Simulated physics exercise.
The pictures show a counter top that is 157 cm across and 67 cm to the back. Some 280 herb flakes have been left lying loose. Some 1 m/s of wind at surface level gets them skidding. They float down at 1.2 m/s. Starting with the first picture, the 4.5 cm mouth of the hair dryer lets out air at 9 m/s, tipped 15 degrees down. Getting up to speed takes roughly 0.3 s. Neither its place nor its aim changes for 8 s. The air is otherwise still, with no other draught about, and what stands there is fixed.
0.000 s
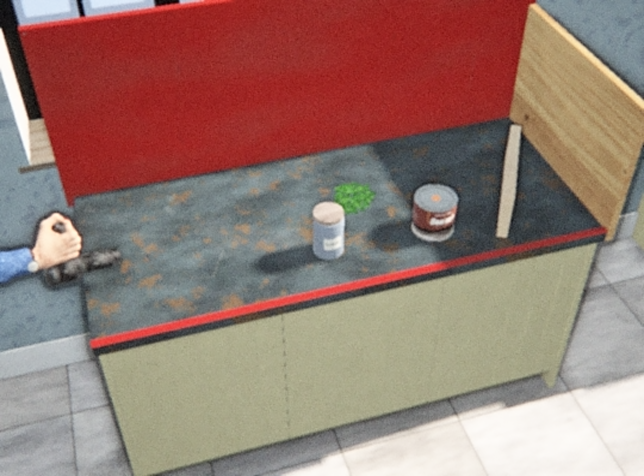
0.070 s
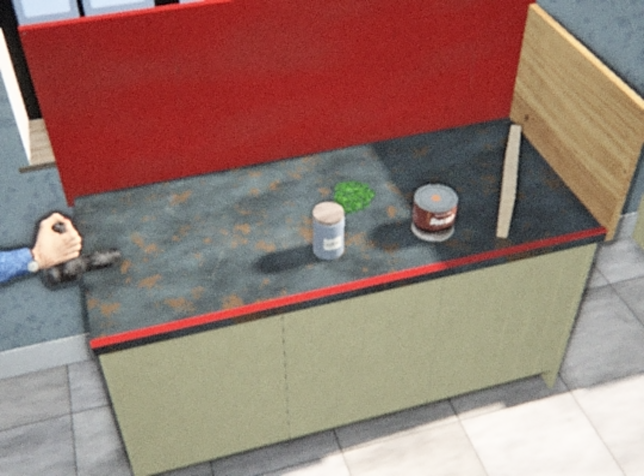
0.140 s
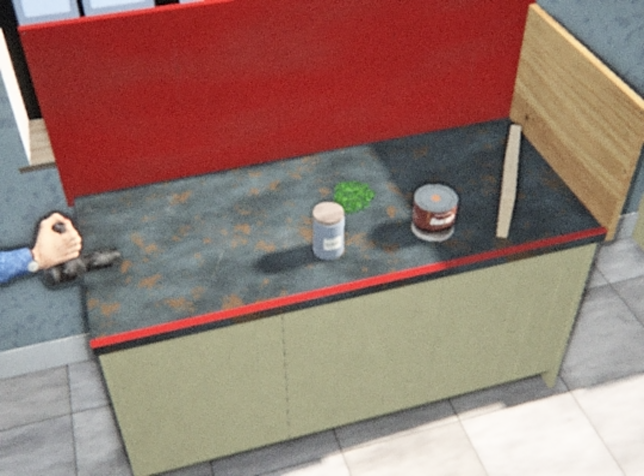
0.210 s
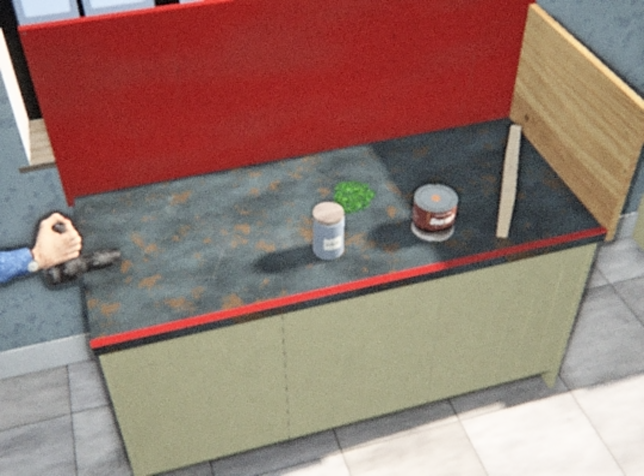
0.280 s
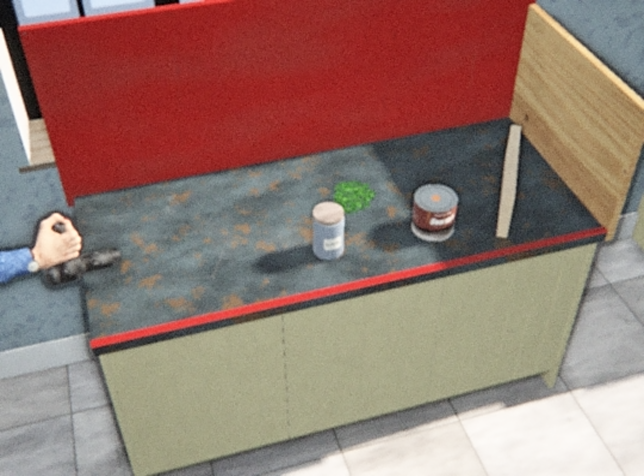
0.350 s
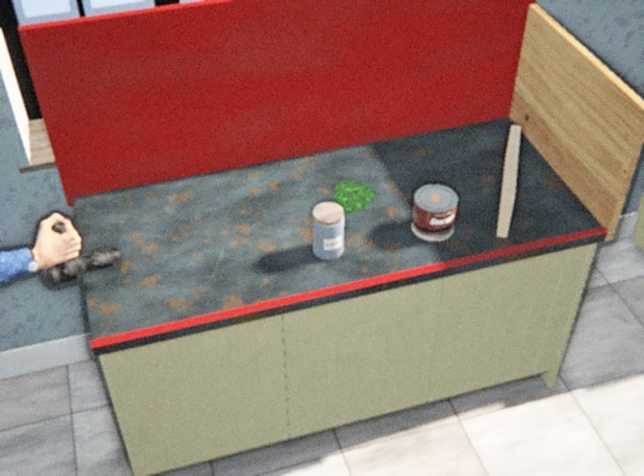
On a dark speckled counter top, a hand at the left held a hair dryer pointed towards a jar, a tin and a small patch of green herb flakes, and nothing visibly moved.
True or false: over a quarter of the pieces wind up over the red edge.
True.
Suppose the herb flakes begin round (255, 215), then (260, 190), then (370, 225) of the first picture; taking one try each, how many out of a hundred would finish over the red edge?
Results, one try each: 50 %, 40 %, 20 %.
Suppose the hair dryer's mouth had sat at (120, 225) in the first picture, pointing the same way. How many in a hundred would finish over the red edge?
Result: Approx. 30 %.
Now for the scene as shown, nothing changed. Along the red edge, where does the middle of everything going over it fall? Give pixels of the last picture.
Median crossing, approx. (604, 233).
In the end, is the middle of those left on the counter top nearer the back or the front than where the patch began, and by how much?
The middle sits nearer the rear edge now, some 10 cm away from where it began.
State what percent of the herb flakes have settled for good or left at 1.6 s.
Some 5 per cent.
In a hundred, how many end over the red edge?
Roughly 50 percent, I'd say.
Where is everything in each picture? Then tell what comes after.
The middle of the herb flakes is near (353, 199), none has stirred yet and the mouth of the hair dryer is at (117, 256), in the first frame.
The middle of the herb flakes is near (353, 197), none has stirred yet and the red edge is centred on (368, 286), in the second frame.
The middle of the herb flakes is near (353, 197), none has stirred yet, the top of a jar is at (328, 212) and the top of a tin is at (436, 198), in the third frame.
The middle of the herb flakes is near (353, 197) and none has stirred yet, in the fourth frame.
The middle of the herb flakes is near (353, 197) and none has stirred yet, in the fifth frame.
The middle of the herb flakes is near (353, 197) and none has stirred yet, in the sixth frame.
After 1.6 s, 0 % are over the red edge; the middle of those still in play is near (510, 145); 5 % have settled or left.
After 2.6 s, 4 % are over the red edge; the middle of those still in play is near (517, 148); 10 % have settled or left.
After 4.4 s, 30 % are over the red edge; the middle of those still in play is near (519, 149); 39 % have settled or left.
After 8.0 s, at the end, 50 % are over the red edge; the middle of those still in play is near (518, 149).
